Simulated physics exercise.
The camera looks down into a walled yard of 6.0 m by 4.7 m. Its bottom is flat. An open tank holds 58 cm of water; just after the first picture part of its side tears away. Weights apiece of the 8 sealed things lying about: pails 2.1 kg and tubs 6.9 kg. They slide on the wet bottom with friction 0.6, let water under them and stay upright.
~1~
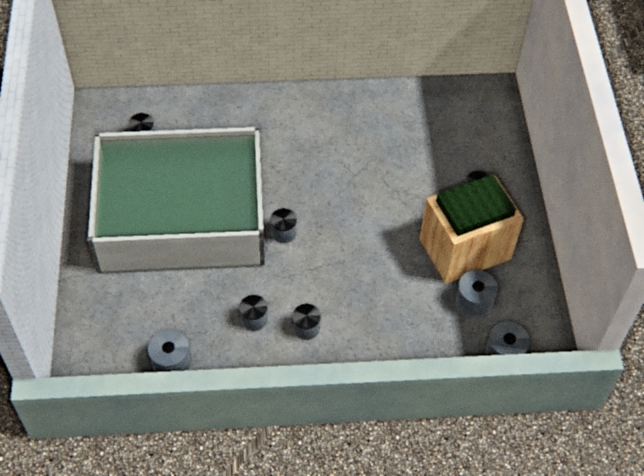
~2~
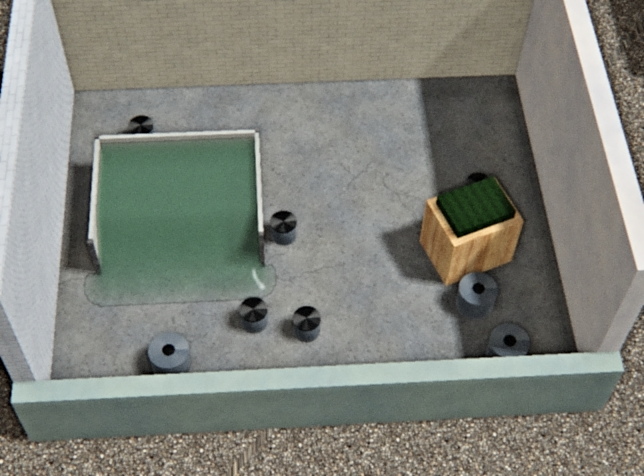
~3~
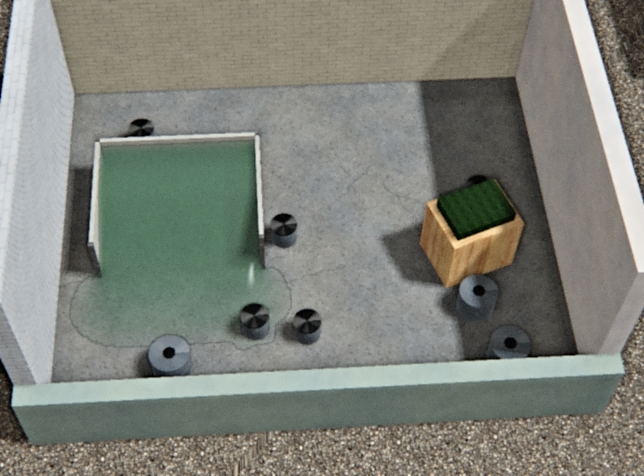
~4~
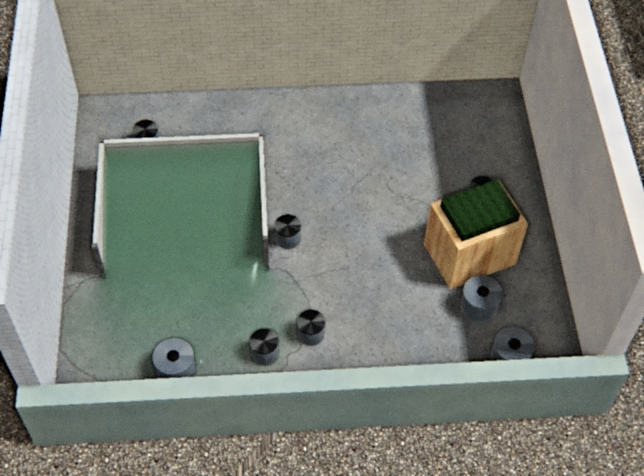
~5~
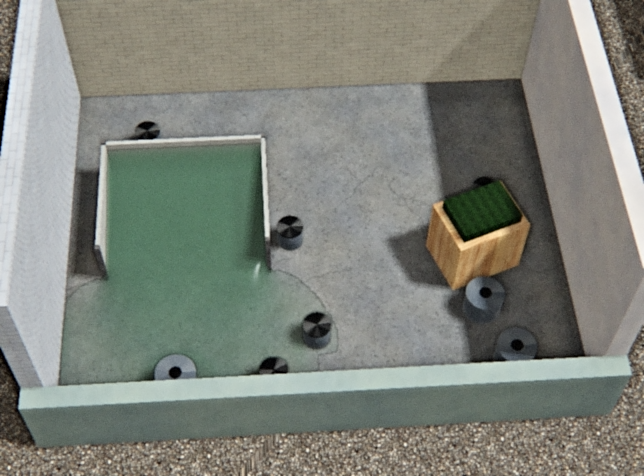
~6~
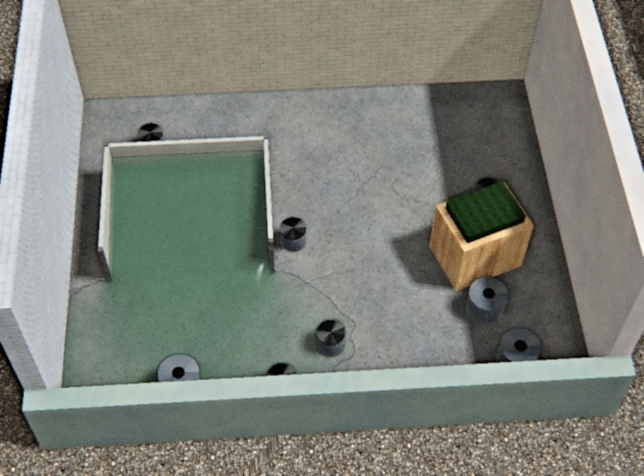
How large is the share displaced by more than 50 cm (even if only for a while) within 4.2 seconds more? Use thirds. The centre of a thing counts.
It is two thirds or above.
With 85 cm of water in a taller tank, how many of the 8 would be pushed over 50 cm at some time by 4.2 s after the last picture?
Then 6.
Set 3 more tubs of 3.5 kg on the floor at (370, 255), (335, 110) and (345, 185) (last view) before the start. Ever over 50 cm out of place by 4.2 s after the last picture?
In that order: Past it, short of it, under.
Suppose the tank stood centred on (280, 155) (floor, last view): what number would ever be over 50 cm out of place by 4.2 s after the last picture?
Then 8.
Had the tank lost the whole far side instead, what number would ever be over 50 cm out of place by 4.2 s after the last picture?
In that case 3 of them.
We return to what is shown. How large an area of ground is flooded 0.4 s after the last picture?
Roughly 8.5 m2.
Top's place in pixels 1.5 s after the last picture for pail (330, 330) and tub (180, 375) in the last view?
Near (511, 353) and (170, 312).
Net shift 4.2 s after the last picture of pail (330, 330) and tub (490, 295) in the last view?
In turn: 300 cm, 250 cm.
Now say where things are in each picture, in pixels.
A pail at (253, 307) rests on the ground; a tub at (168, 348), on the bottom; 2.9 m2 under water; 0 of 8 have shifted, in the first picture.
A pail at (253, 309) rests on the ground; a tub at (169, 350) rests on the ground; 3.9 m2 under water; 0 of 8 have shifted, in the second picture.
A pail at (254, 316) rests on the ground, 5 cm from its start; a tub at (169, 353) rests on the ground; 5.1 m2 under water; 0 of 8 have shifted, in the third picture.
A pail at (264, 341), on the bottom, 38 cm from its start; a tub at (173, 356), on the bottom; water covers 6.4 m2; 1 of 8 have shifted, in the fourth picture.
A pail at (274, 370), on the bottom, 73 cm from its start; a tub at (175, 373) rests on the ground, 23 cm from its start; water covers 7.5 m2; 2 of 8 have shifted, in the fifth picture.
A pail at (281, 376) floats, 81 cm from its start; a tub at (178, 373), afloat, 23 cm from its start; water covers 8.0 m2; 3 of 8 have shifted, in the sixth picture.
Then, 0.4 s after the last picture 2 of 8 are over 50 cm from their spots; 2 afloat.
Then, 1.5 s after the last picture 2 of 8 are over 50 cm from their spots; 3 afloat.
Then, 2.8 s after the last picture 5 of 8 are over 50 cm from their spots; 4 afloat.
Then, 4.2 s after the last picture 6 of 8 are over 50 cm from their spots, and 6 have been at some point; 6 afloat.
